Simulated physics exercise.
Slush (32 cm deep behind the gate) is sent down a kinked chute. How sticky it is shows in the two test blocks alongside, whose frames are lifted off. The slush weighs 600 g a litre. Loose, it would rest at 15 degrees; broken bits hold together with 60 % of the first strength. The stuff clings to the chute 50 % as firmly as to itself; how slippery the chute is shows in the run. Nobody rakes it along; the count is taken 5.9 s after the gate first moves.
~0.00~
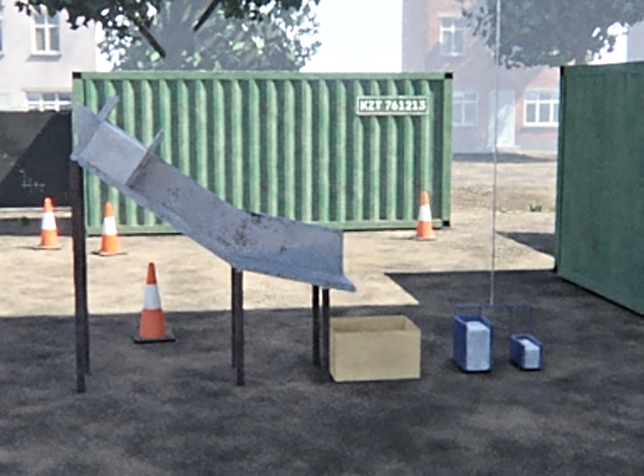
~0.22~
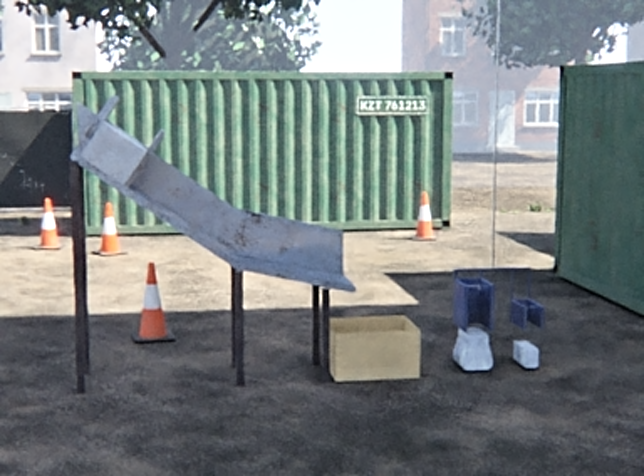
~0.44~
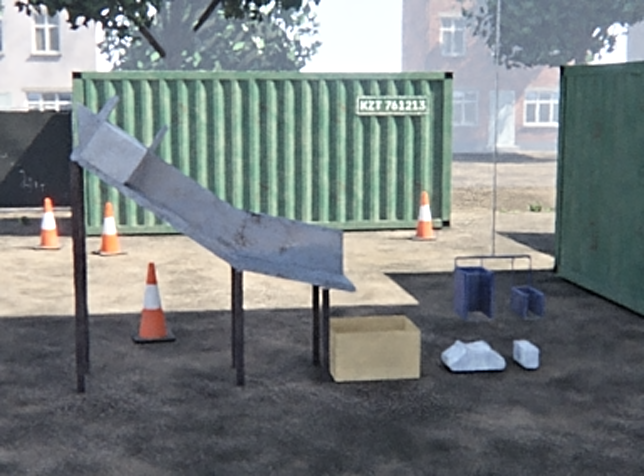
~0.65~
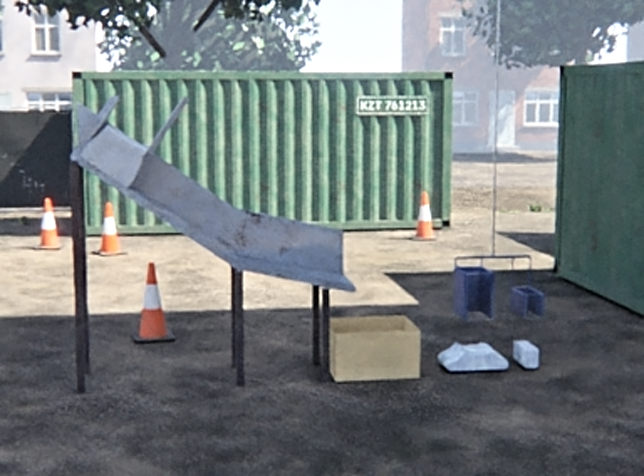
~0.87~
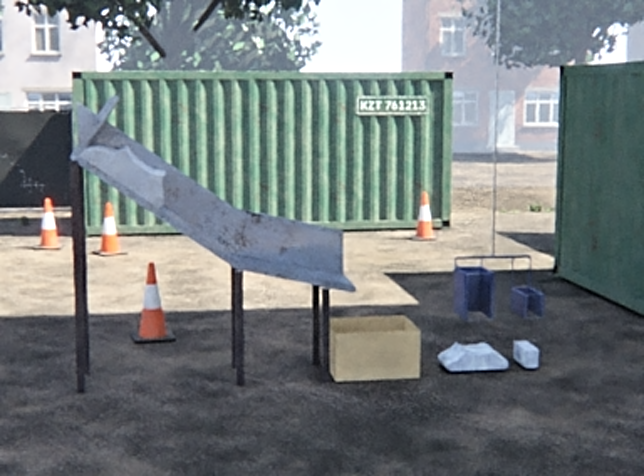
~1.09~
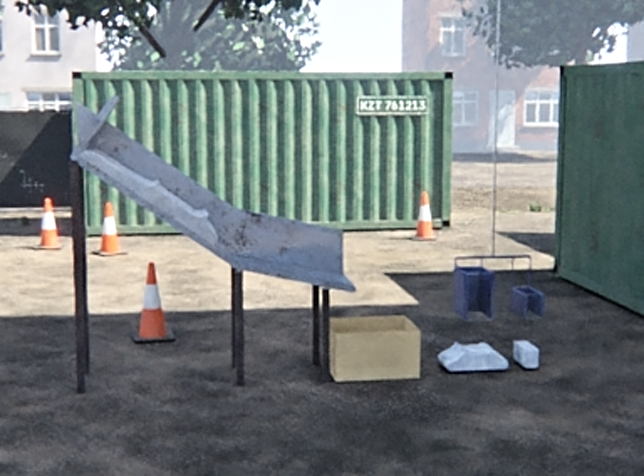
A chute stands while blue casings lift, one block slumps, its gate rises, and slush slides.
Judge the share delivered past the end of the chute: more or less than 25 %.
The share delivered past the end of the chute is more than 25 %.
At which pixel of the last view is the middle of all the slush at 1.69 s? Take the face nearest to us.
Around (274, 257).
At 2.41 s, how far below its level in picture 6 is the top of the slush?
Roughly 70 cm.
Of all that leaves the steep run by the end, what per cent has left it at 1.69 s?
Some 70 per cent.
By 1.69 s, 32 % is on the steep run, 68 % on the flatter one and 0 % past the end.
By 2.41 s, 11 % is on the steep run, 42 % on the flatter one and 47 % past the end.
By 3.13 s, 6 % is on the steep run, 40 % on the flatter one and 54 % past the end.
By 3.85 s, 6 % is on the steep run, 40 % on the flatter one and 54 % past the end.
By 6.32 s, at the end, 6 % is on the steep run, 40 % on the flatter one and 54 % past the end.
